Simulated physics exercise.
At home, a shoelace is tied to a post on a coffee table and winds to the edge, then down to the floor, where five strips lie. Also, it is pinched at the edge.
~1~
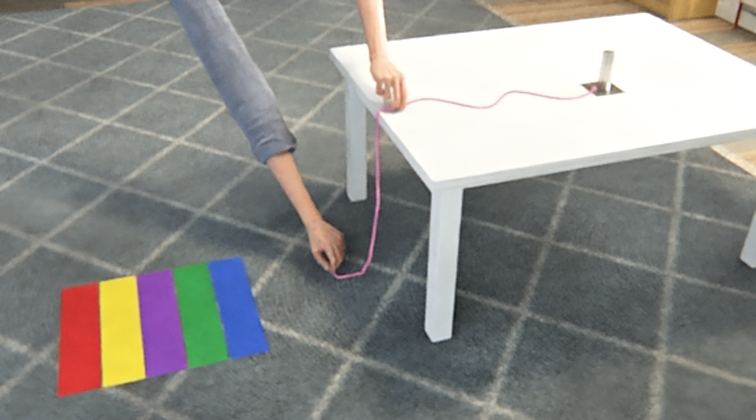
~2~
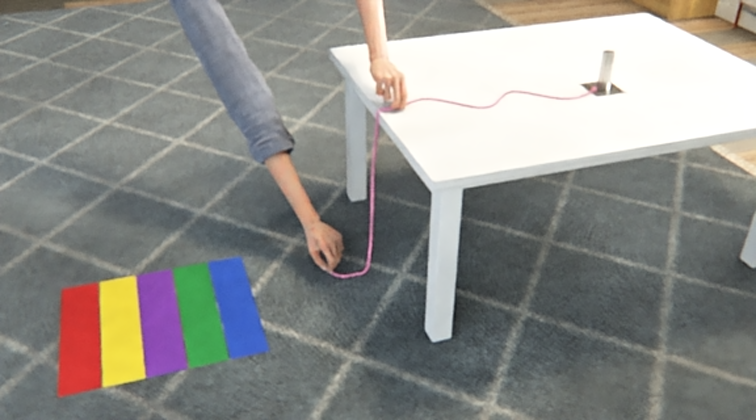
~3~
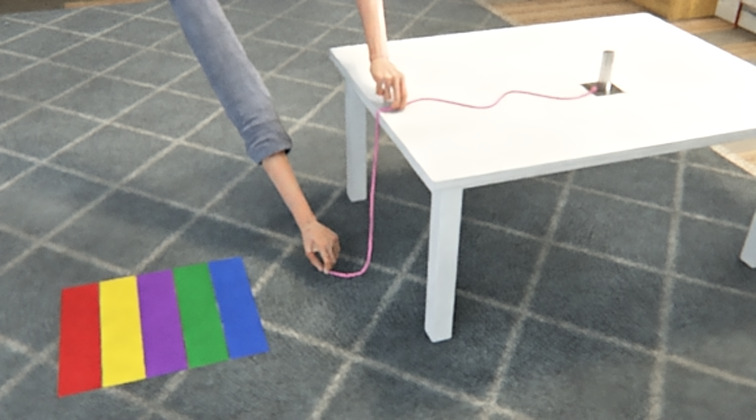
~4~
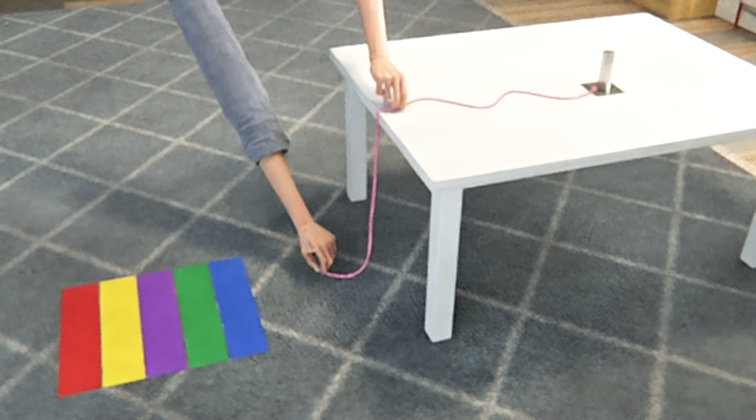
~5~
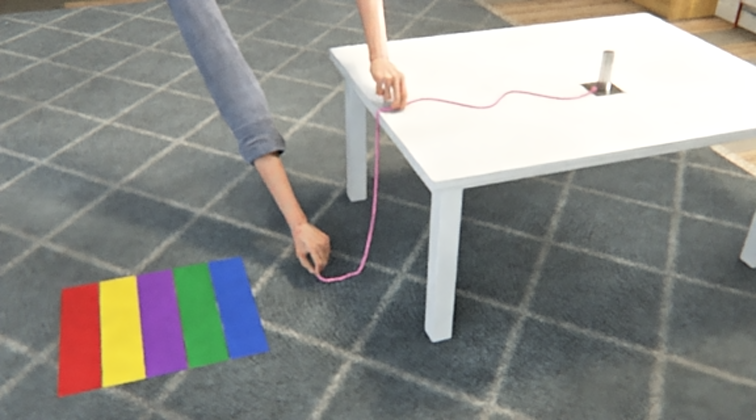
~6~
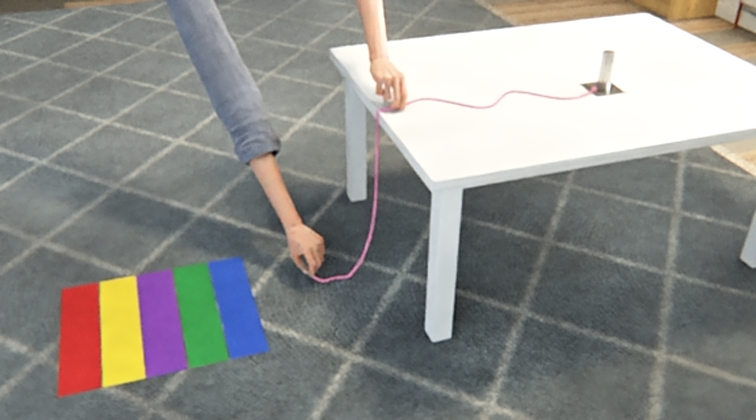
A hand low beside a white table holds the end of a pink cord and draws it slowly a short way left, toward five coloured strips on the floor. Another hand keeps the cord pinched at the table's edge, while the stretch winding back to a small post stays still and the hanging part shifts slightly.
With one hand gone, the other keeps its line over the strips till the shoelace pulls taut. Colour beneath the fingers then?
Purple.
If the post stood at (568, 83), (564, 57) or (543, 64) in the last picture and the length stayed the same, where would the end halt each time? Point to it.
Roughly (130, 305), then (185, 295), then (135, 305).
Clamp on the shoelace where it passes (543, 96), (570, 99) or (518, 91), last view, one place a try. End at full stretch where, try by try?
For the three tries you'd see (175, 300), (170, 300) and (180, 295).
A little later, end near (223, 289); over blue.
Next, end near (186, 296); over green.
When it is tight, end near (163, 301); over purple. It halts on the purple strip.
